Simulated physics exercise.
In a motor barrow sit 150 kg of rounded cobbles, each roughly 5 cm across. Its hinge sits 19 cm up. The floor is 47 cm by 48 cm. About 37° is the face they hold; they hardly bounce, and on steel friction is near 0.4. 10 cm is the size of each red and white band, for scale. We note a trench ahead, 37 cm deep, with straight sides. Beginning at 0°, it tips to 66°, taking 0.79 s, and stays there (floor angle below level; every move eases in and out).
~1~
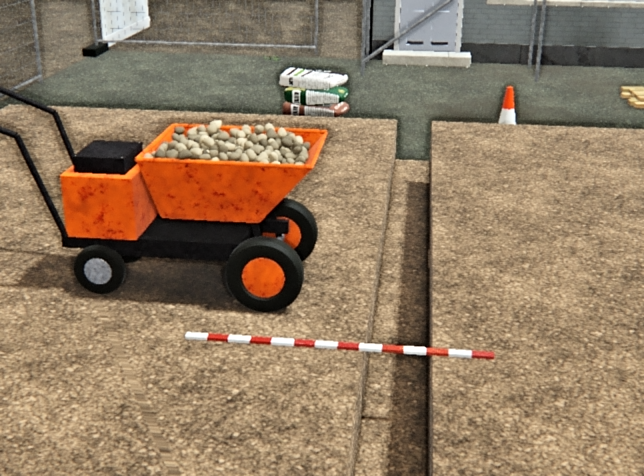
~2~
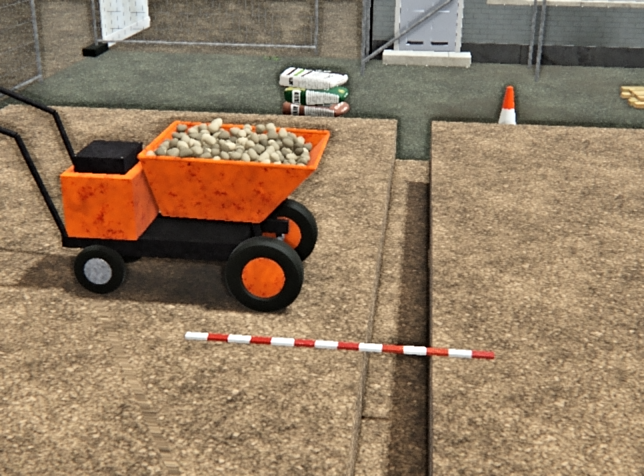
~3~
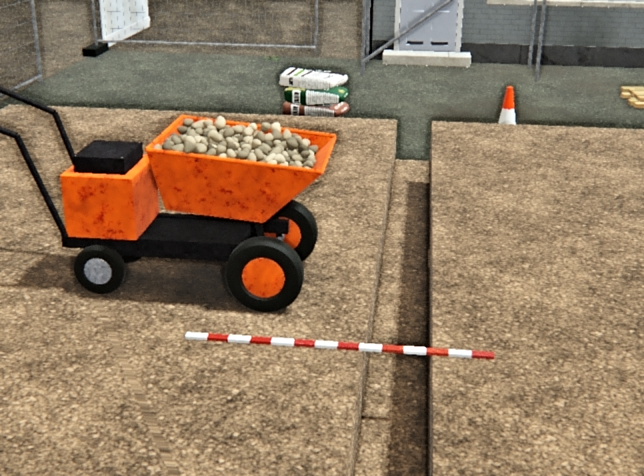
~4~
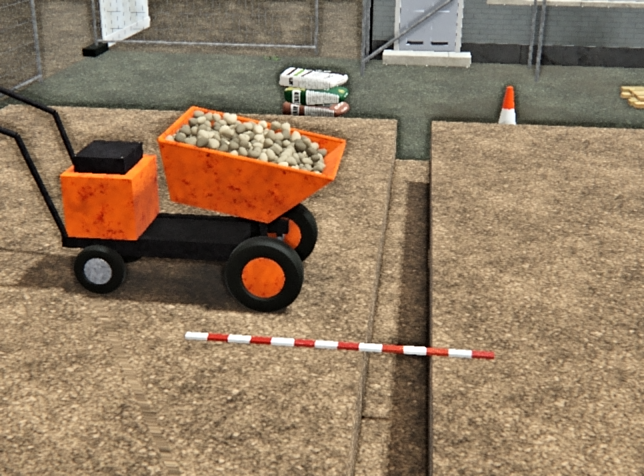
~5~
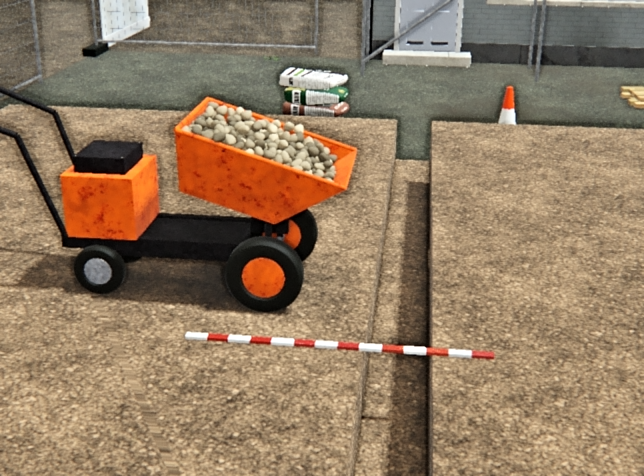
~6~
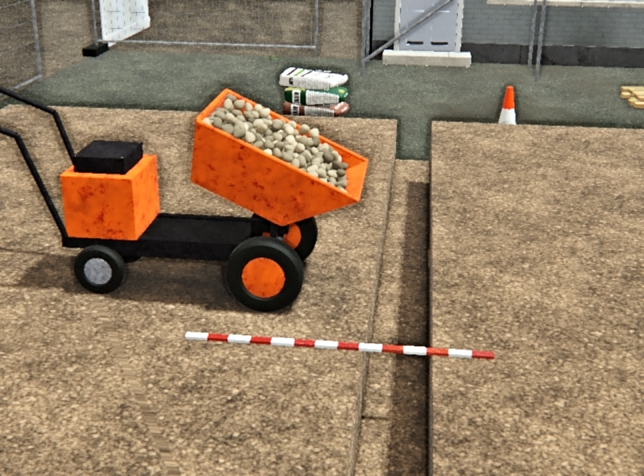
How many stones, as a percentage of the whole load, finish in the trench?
Roughly 55 per cent of the load ends up in the trench.
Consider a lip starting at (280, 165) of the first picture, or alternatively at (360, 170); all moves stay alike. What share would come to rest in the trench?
First place roughly 85%, second roughly 15%.
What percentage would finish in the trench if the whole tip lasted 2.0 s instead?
Estimate: About 75 %.
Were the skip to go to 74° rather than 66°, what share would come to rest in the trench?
Roughly 55 percent.
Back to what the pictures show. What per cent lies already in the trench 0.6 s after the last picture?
Close to 15 per cent has got there by then.
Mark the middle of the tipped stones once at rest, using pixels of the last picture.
Resting centre: About (425, 328).
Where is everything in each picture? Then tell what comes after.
In the first frame, lip at (312, 168), floor tilted 0°, highest stones at (245, 134).
In the second frame, lip at (314, 169), floor tilted 1°, highest stones at (229, 134).
In the third frame, the skip is at 5°, its lip at (322, 173); the top of the load is at (211, 129).
In the fourth frame, the skip is at 10°, its lip at (333, 179); the top of the load is at (211, 122).
In the fifth frame, lip at (345, 189), floor tilted 17°, highest stones at (220, 115).
In the sixth frame, lip at (358, 201), floor tilted 25°, highest stones at (231, 109).
Then, 0.3 s after the last picture the floor is at 55°, 100 % in the skip; the foremost stones are at (389, 223).
Then, 0.6 s after the last picture the floor is at 66°, 68 % in the skip, 16 % in the trench, 16 % past the trench; the foremost stones are at (471, 297).
Then, 0.9 s after the last picture the floor is at 66°, 30 % in the skip, 28 % in the trench, 43 % past the trench; the foremost stones are at (614, 300).
Then, 2.9 s after the last picture the floor is at 66°, 0 % in the skip, 55 % in the trench, 45 % past the trench; the foremost stones are past the picture's edge.
